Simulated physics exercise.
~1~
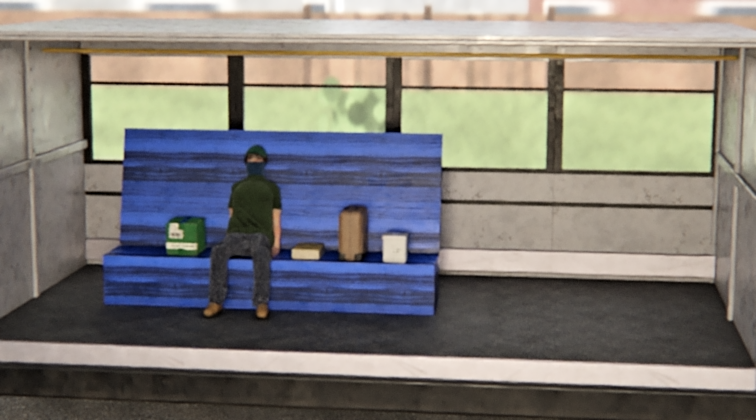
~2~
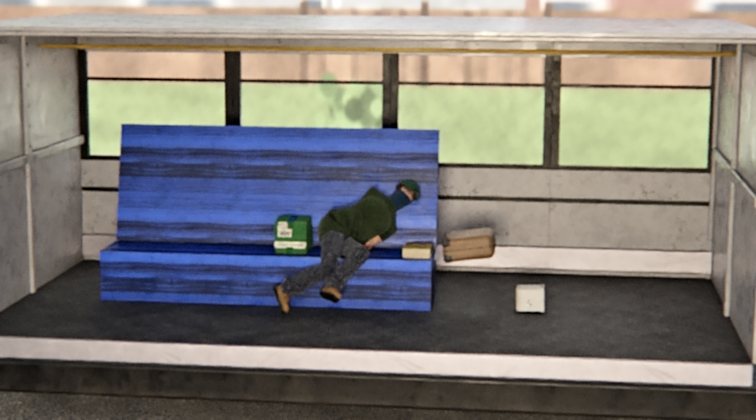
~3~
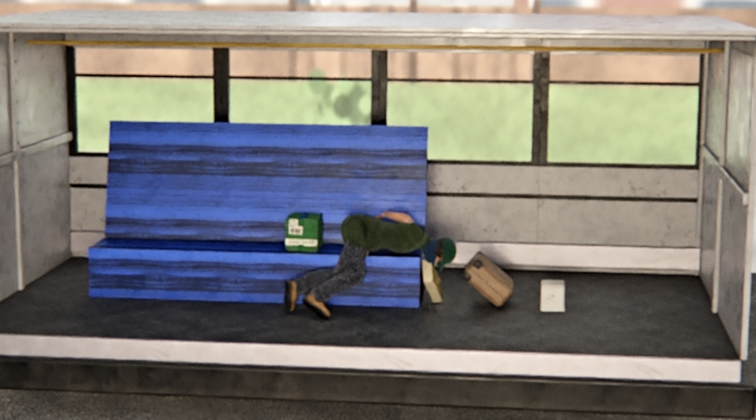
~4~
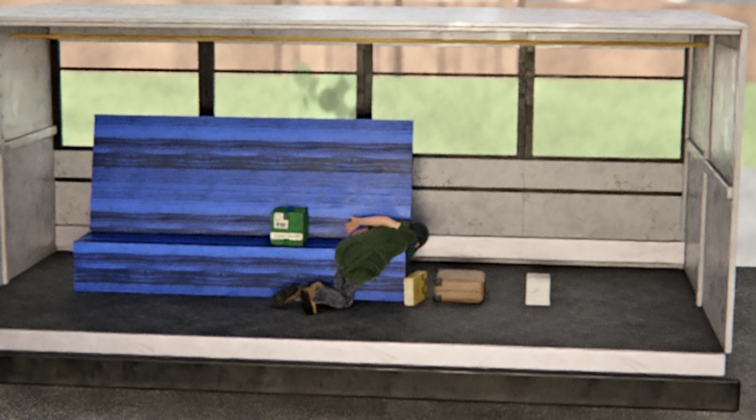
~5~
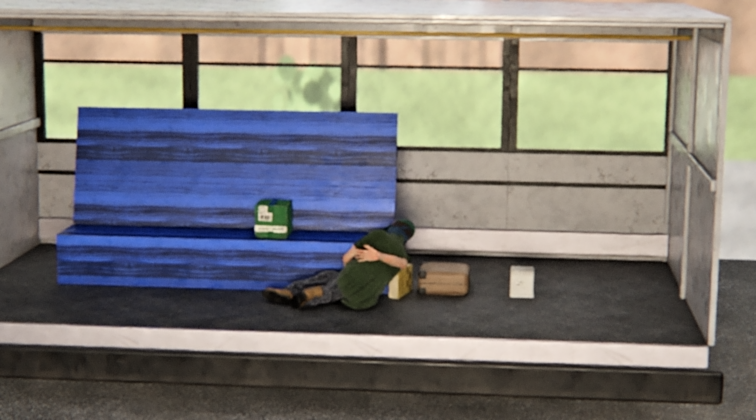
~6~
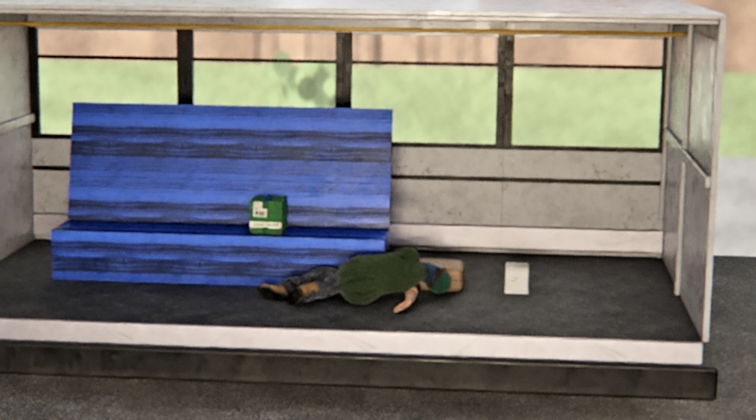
A person in a green top, dark trousers and a cap sits on a long blue bench inside an open-sided rail car, seen from the front and slightly above. A green holdall rests at left, with a yellow folder, brown case and white tub at right. Everything on the seat lurches right, and the tub and case leave the bench first. The person topples over the right end as the folder tips off too. The person slumps down and ends lying on the dark floor, hiding the folder, while the holdall stays on the seat.
